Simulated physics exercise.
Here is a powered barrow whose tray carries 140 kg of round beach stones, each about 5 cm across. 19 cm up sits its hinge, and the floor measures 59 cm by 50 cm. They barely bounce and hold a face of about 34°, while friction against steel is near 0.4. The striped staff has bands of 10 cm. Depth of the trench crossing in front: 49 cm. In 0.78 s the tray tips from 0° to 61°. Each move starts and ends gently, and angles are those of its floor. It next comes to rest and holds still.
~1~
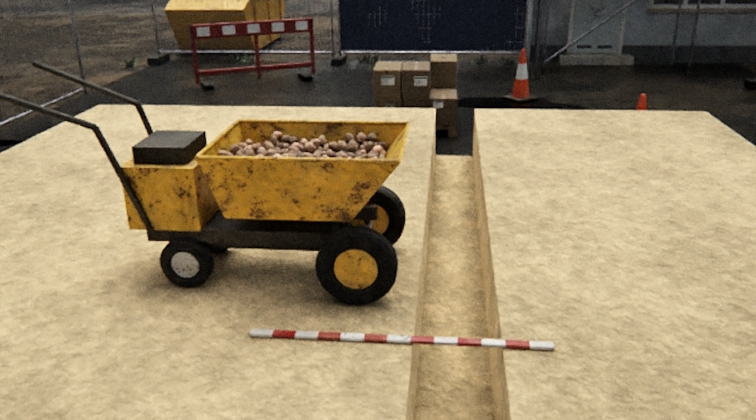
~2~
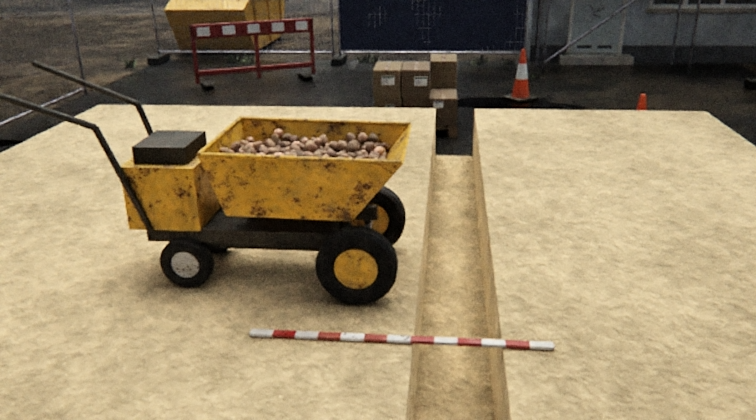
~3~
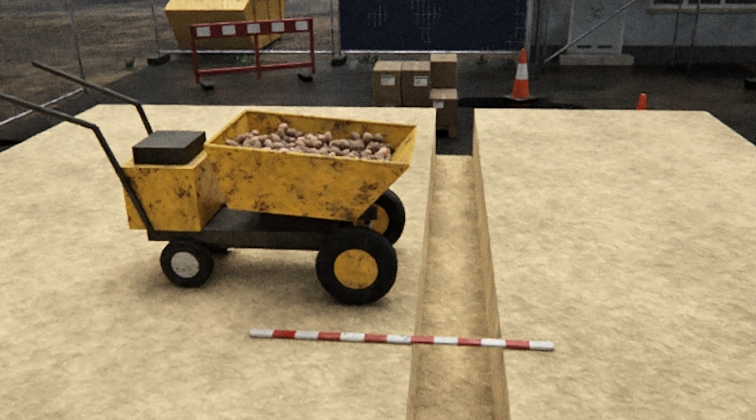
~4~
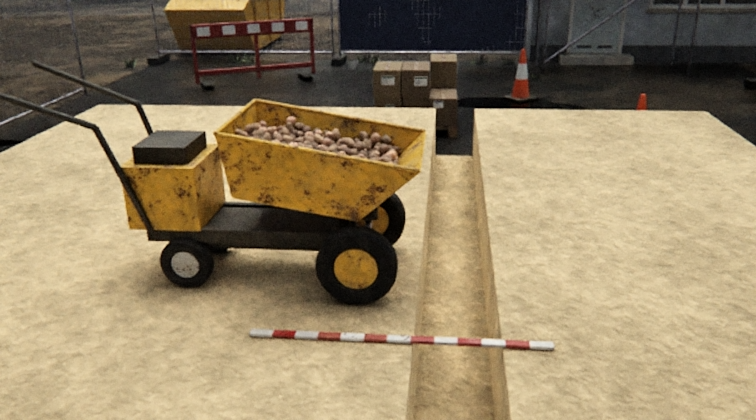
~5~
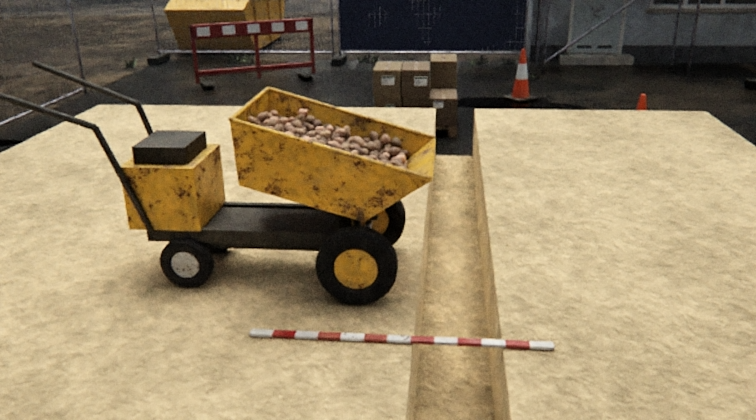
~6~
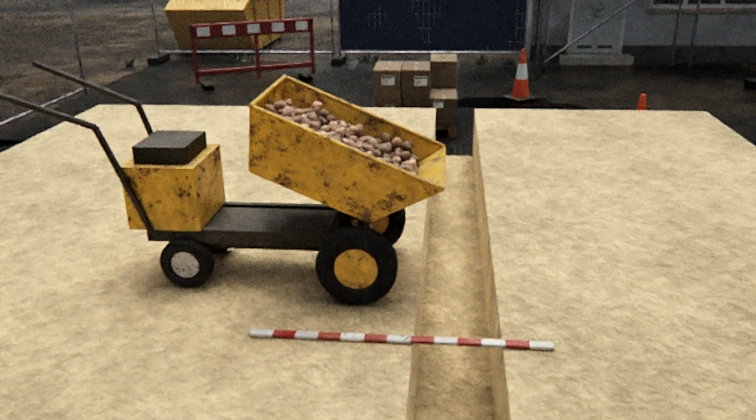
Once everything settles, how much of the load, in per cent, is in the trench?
Once it settles, about 31 per cent of the load is there.
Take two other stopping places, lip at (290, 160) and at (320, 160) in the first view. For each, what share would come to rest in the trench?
I'd expect close to 65 per cent at the first and 80 per cent at the second.
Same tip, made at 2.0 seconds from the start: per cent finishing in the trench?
Probably about 40 in a hundred.
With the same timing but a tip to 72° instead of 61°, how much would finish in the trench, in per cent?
The trench would hold about 30% of it.
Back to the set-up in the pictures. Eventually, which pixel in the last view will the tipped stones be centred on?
Their middle lands near (525, 276).
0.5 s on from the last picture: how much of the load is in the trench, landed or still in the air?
By that point it's something like 5 in a hundred.
Then, 0.2 s after the last picture the floor is at 51°, 100 % in the tray; the foremost stones are at (453, 209).
Then, 0.5 s after the last picture the floor is at 61°, 89 % in the tray, 4 % in the trench, 8 % past the trench; the foremost stones are at (529, 259).
Then, 0.9 s after the last picture the floor is at 61°, 46 % in the tray, 3 % in the trench, 51 % past the trench; the foremost stones are at (649, 288).
Then, 2.9 s after the last picture the floor is at 61°, 11 % in the tray, 31 % in the trench, 57 % past the trench; the foremost stones are past the picture's edge.
